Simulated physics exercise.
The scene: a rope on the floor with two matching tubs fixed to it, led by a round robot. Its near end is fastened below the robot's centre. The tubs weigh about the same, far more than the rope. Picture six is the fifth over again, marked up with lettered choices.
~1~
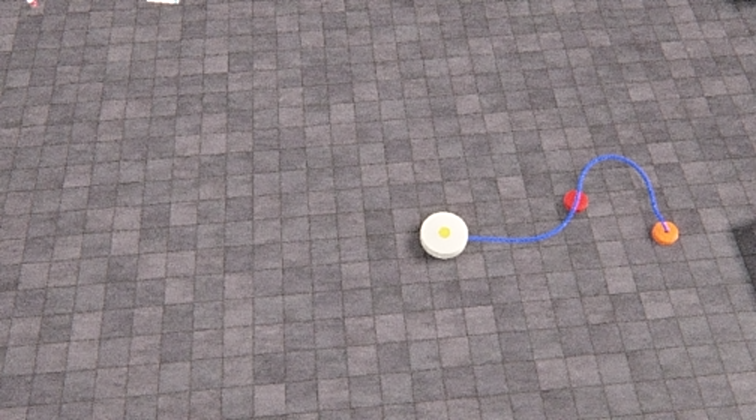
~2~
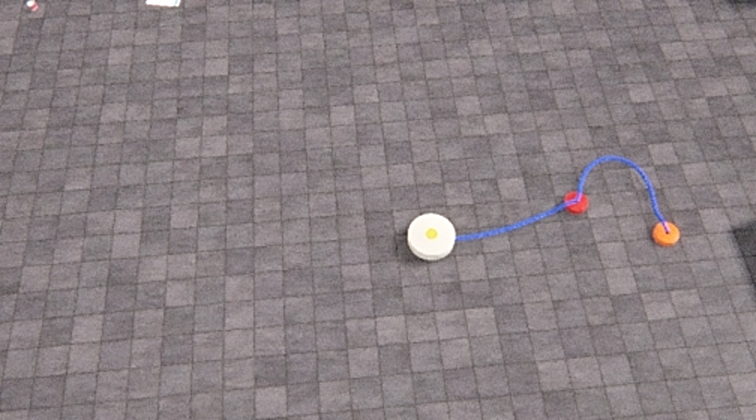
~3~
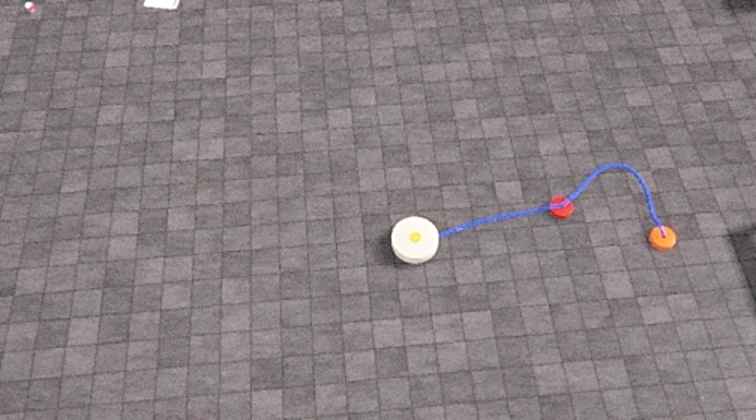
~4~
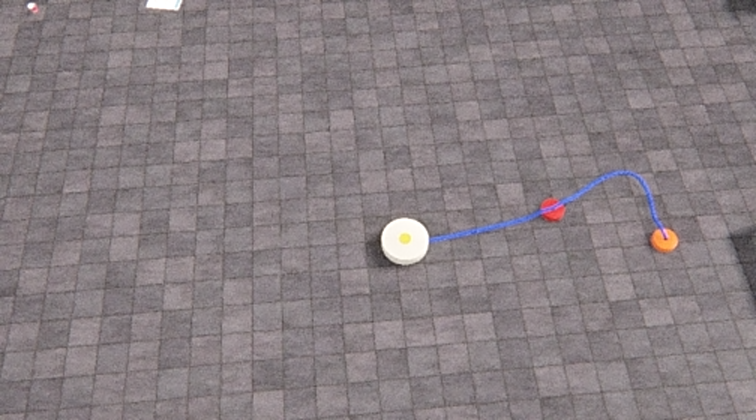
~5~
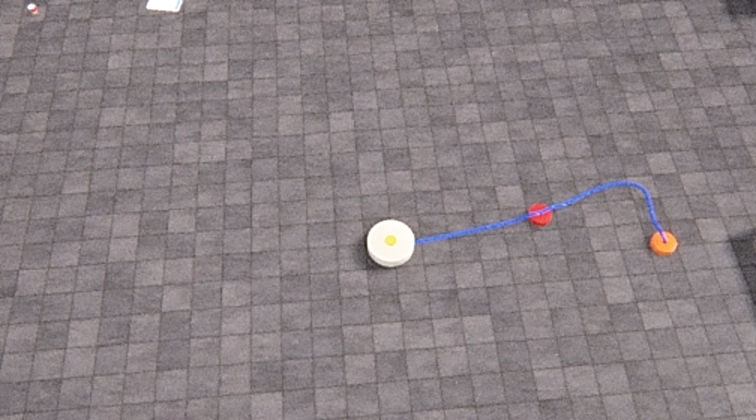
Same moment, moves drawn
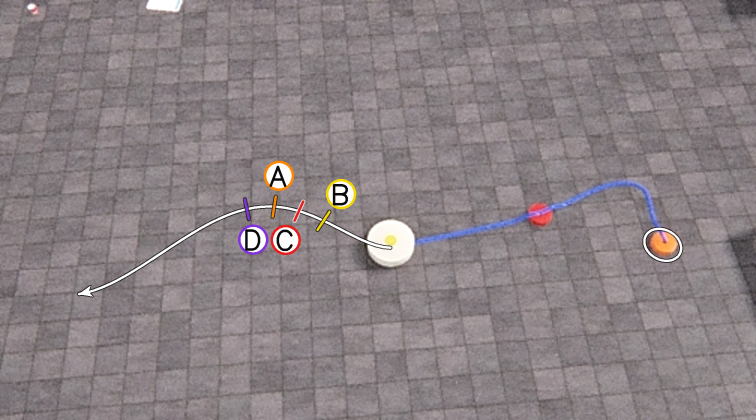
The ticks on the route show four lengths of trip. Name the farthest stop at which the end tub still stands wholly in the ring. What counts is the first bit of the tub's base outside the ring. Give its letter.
Stop at B.
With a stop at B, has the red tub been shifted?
By then, yes.
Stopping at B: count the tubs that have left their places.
One.
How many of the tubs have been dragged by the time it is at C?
Two.
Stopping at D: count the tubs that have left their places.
By then, two.
On the marked copy, A at (274, 207); B at (324, 221); C at (299, 211); D at (247, 209); the ring at (663, 245); the route from (391, 248) via (233, 213) to (79, 294).
With B. Early on, robot (365, 238); orange tub (664, 243); red tub (518, 218).
Further on, robot (342, 227); orange tub (664, 243); red tub (497, 220).
At the end, robot (323, 217); orange tub (664, 243); red tub (478, 220); the ringed tub at the far end is still in its ring.
As for the rest, A drags the last tub to (615, 238); C drags the last tub to (641, 241); D drags the last tub to (587, 235).
